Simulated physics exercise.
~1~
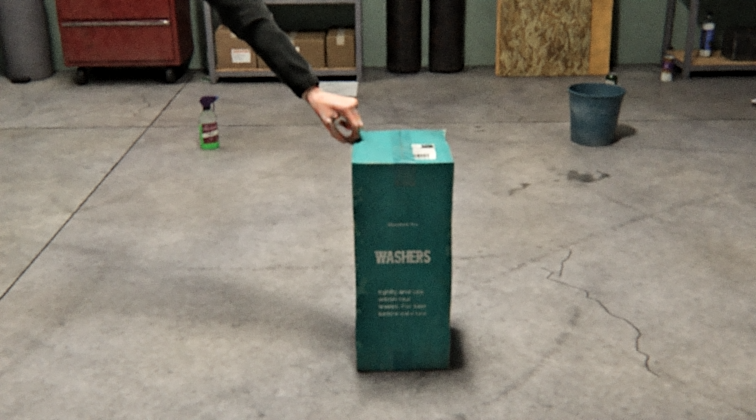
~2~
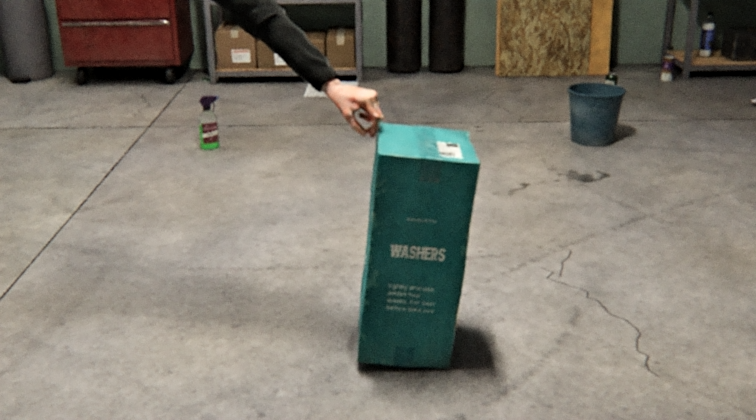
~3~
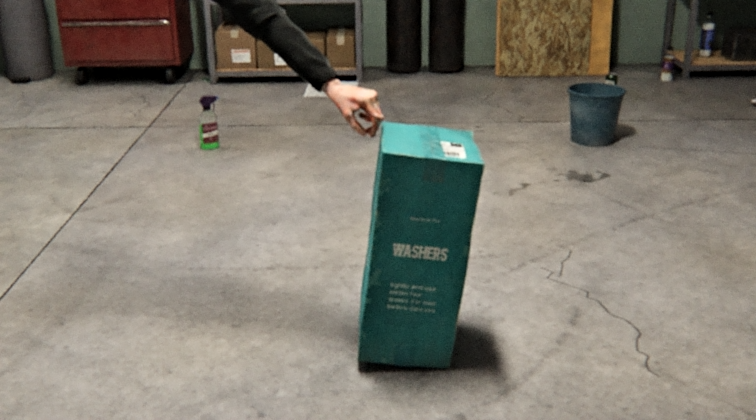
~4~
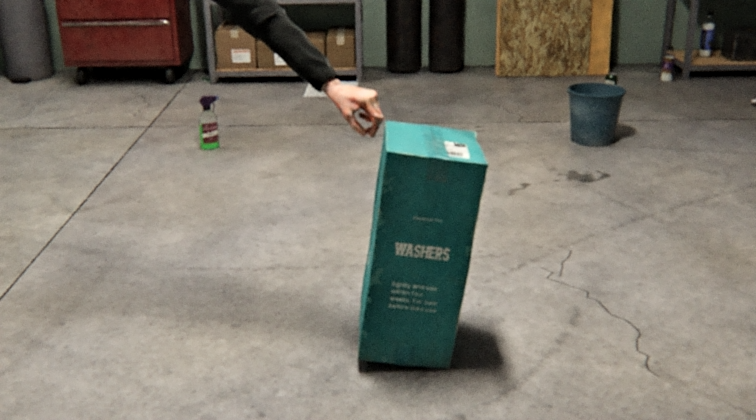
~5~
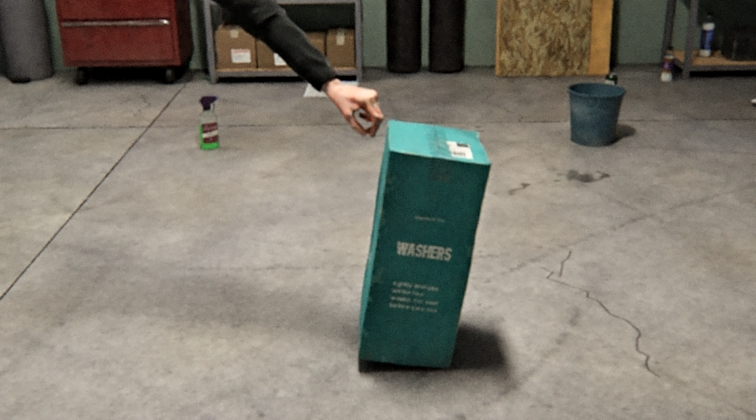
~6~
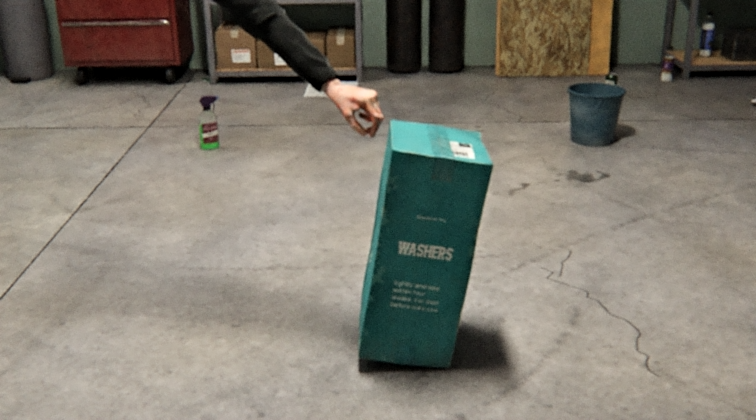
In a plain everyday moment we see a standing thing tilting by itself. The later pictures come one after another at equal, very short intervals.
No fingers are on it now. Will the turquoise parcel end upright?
It holds its footing.
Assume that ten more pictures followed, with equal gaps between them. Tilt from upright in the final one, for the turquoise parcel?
I'd expect to see 8° off upright in that final picture.
Then, 0.32 s past the last view, turquoise parcel upright near (399, 249).
Finally, the turquoise parcel settles on its feet, near (401, 250).
